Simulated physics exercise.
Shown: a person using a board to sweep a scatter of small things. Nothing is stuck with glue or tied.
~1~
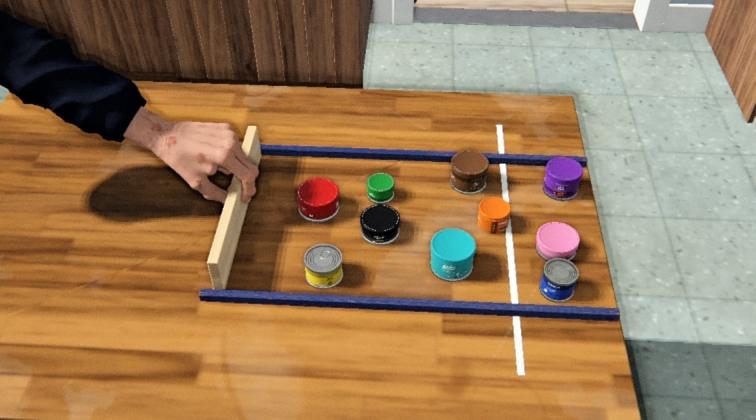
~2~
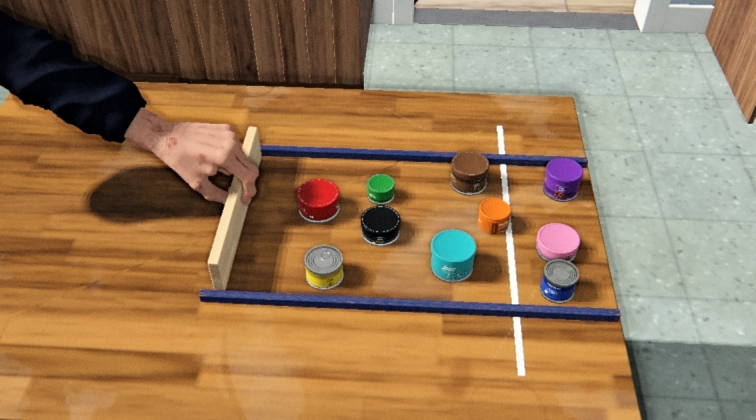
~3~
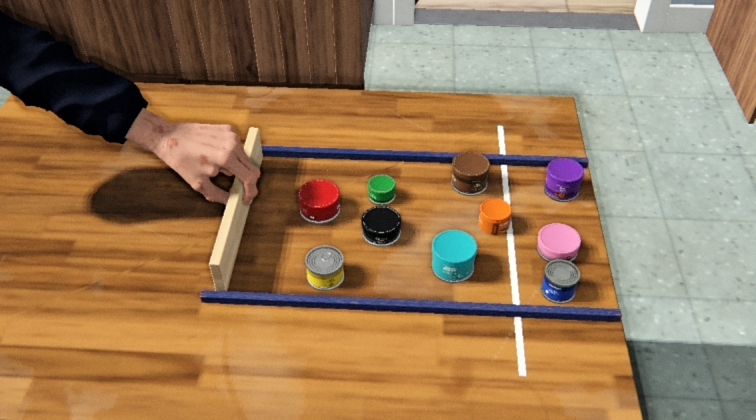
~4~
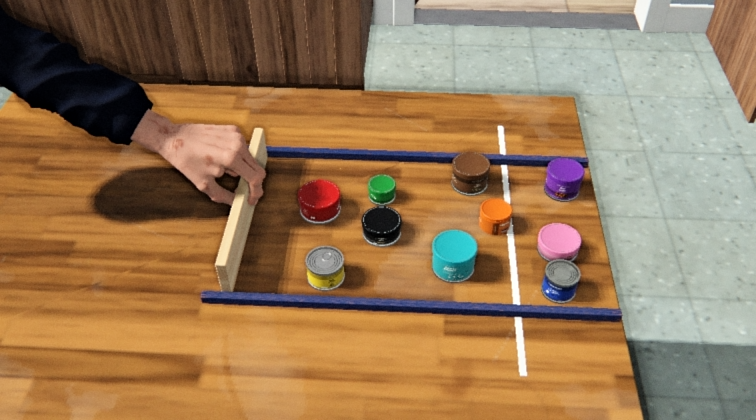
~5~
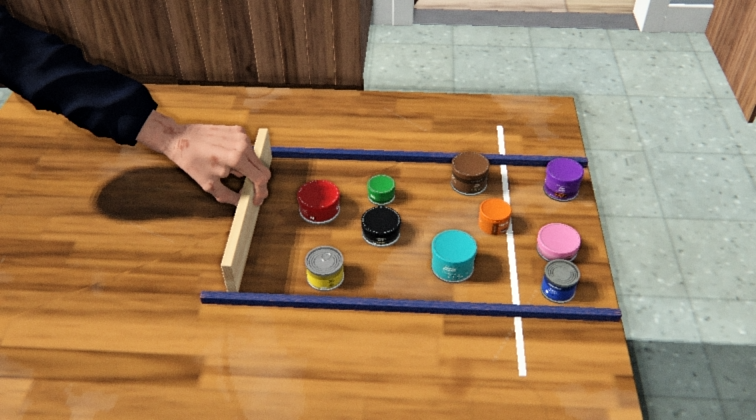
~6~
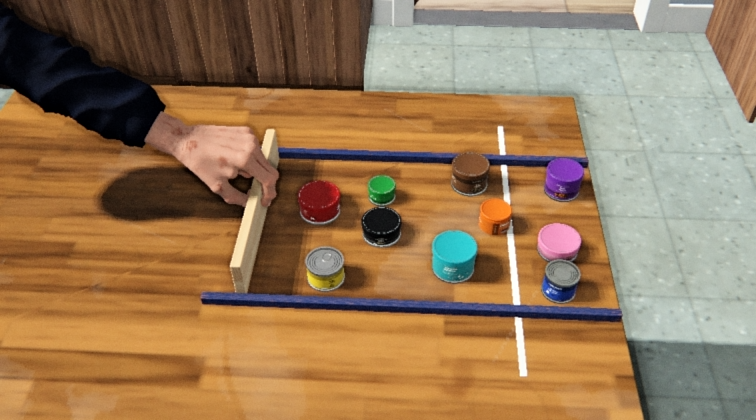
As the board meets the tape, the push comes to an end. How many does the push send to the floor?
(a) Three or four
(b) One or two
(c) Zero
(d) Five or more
Option c: Zero.
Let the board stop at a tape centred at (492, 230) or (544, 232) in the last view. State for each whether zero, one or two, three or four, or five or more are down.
Falls: None at all; one or two.
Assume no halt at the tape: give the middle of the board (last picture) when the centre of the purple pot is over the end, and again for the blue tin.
The middle sits near (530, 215) for the first and near (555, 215) for the other.
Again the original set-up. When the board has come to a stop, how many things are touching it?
4 are in contact with it.
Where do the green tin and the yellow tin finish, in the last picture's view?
The green tin at (520, 185), the yellow tin at (535, 278).
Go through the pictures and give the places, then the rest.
The first frame shows purple pot (562, 179); pink pot (557, 243); blue tin (559, 281); board (237, 203); tape (509, 230).
The second frame shows pink pot (557, 244); green tin (381, 190).
The third frame shows blue tin (560, 282); board (239, 204).
The fourth frame shows purple pot (564, 180); red pot (320, 202).
The fifth frame shows pink pot (558, 244); black tin (381, 226).
The sixth frame shows purple pot (563, 180); pink pot (559, 244); blue tin (561, 282); board (257, 207); tape (510, 231).
Early on, none off yet; purple pot at rest near (563, 180); pink pot at rest near (559, 244); blue tin at rest near (561, 282).
Finally, the number that fall off is zero.
